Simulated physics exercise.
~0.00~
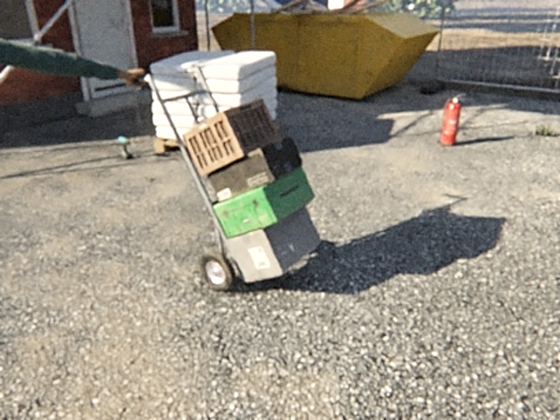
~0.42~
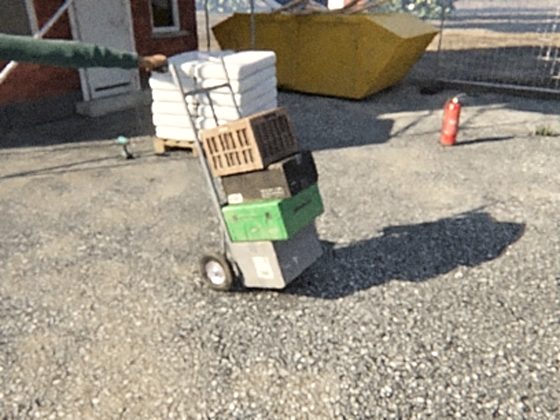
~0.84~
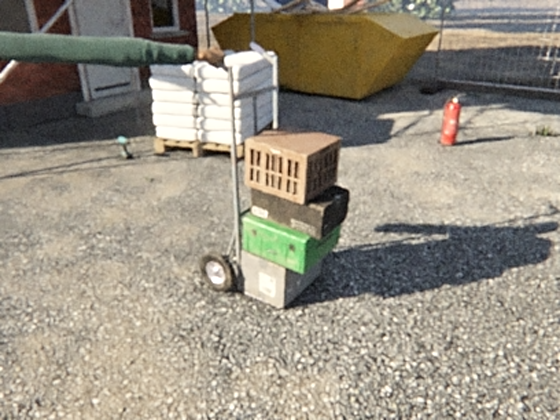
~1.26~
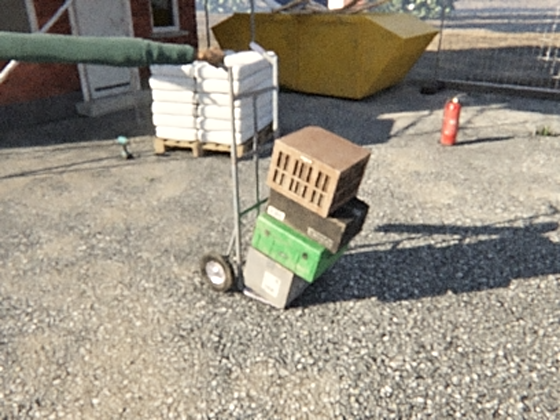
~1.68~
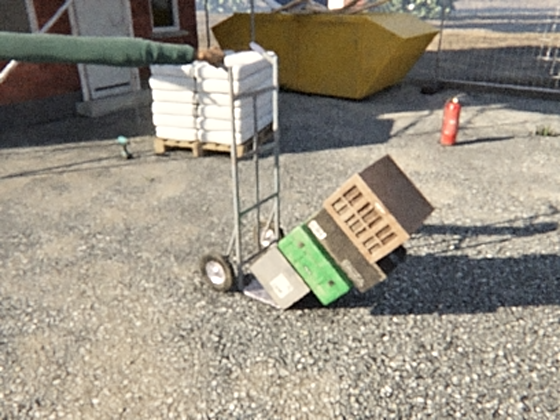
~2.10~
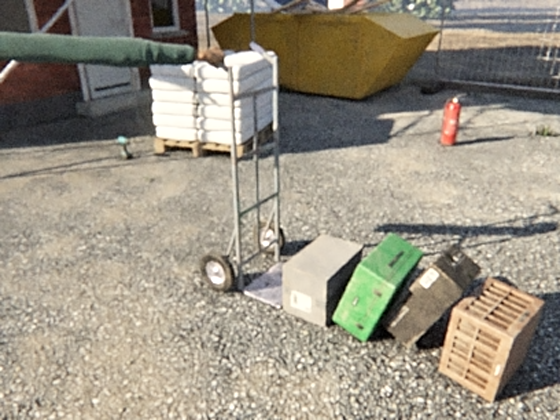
Stacked boxes and a brown crate on a hand truck swinging upright, then toppling forward to the right and spilling across gravel.
